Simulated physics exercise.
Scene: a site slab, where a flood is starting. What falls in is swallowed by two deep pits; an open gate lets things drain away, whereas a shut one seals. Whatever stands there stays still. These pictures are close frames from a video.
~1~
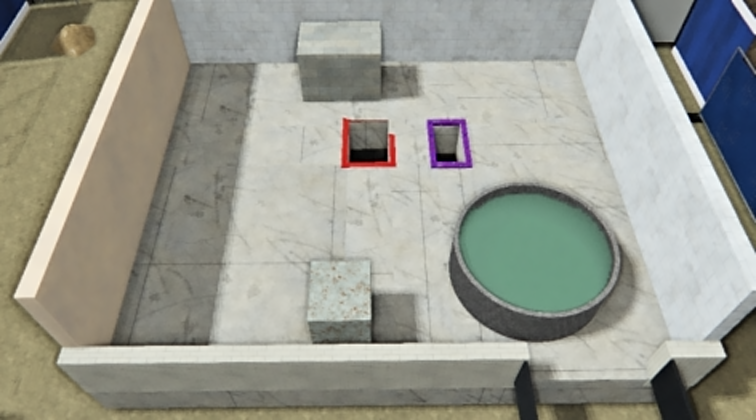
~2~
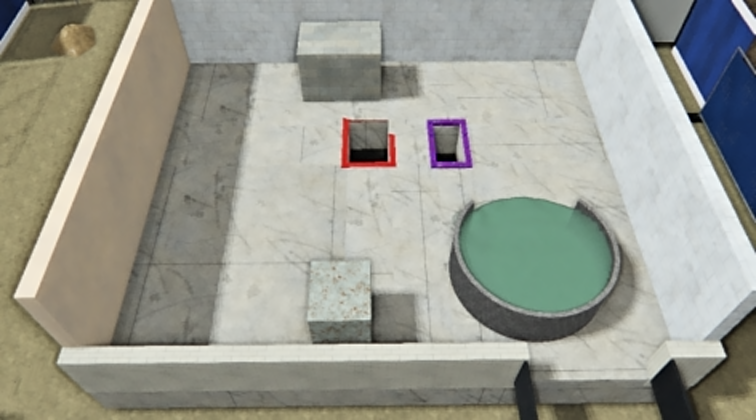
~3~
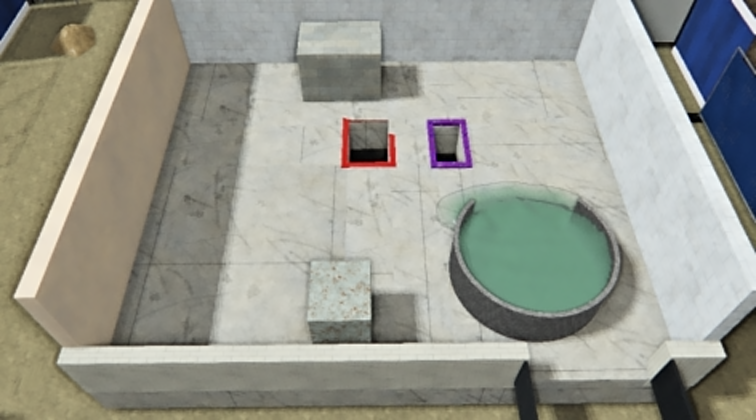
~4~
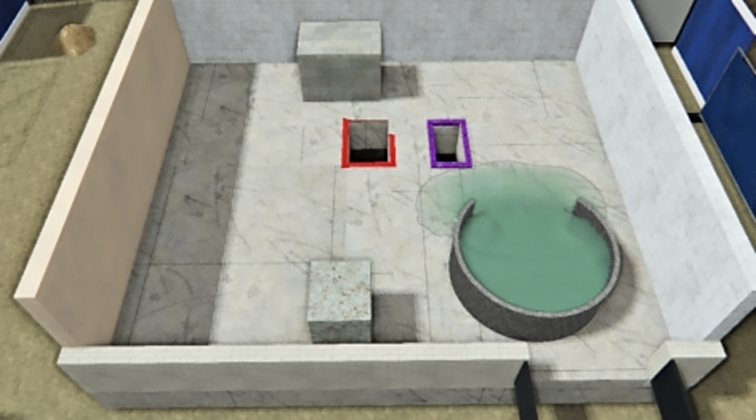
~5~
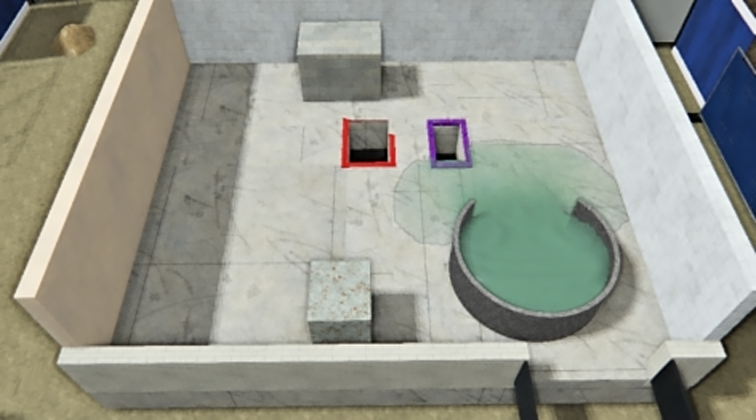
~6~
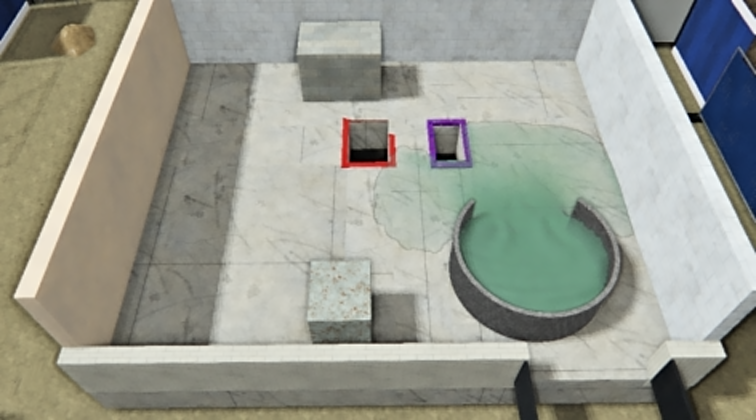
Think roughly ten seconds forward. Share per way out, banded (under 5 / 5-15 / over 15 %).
Banded: Gate under 5 %, purple pit over 15 %, red pit over 15 %.
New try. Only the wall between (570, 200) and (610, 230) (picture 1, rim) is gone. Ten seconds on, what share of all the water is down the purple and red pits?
Near enough: Purple 2 percent, red 12 percent.
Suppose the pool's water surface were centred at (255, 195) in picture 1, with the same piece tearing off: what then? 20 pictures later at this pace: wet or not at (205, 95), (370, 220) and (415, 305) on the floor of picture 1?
In sequence: Inundated, next unflooded, then unflooded.
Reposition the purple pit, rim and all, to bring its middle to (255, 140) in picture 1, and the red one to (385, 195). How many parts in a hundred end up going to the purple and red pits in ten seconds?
Split: Purple 4 %, red 15 %.
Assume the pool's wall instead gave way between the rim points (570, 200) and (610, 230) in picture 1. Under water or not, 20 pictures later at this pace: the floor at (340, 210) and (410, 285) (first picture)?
The first would be still unwetted and the second still unwetted.
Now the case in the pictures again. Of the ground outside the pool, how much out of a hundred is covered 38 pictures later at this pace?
It comes to 50 per cent.
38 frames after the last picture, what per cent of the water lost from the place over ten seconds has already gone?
About 70 per cent.
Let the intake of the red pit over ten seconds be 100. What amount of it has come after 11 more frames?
Roughly 20 per cent.
A moment on, water covers 30 % of the floor; the gate 0 %, the purple pit 4 %, the red pit 2 %.
Next, water covers 30 % of the floor; the gate 0 %, the purple pit 8 %, the red pit 4 %.
Then, water covers 35 % of the floor; the gate 0 %, the purple pit 12 %, the red pit 6 %.
Later, water covers 50 % of the floor; the gate 0 %, the purple pit 15 %, the red pit 12 %.
In the end, water covers 75 % of the floor; the gate 3 %, the purple pit 18 %, the red pit 20 %.
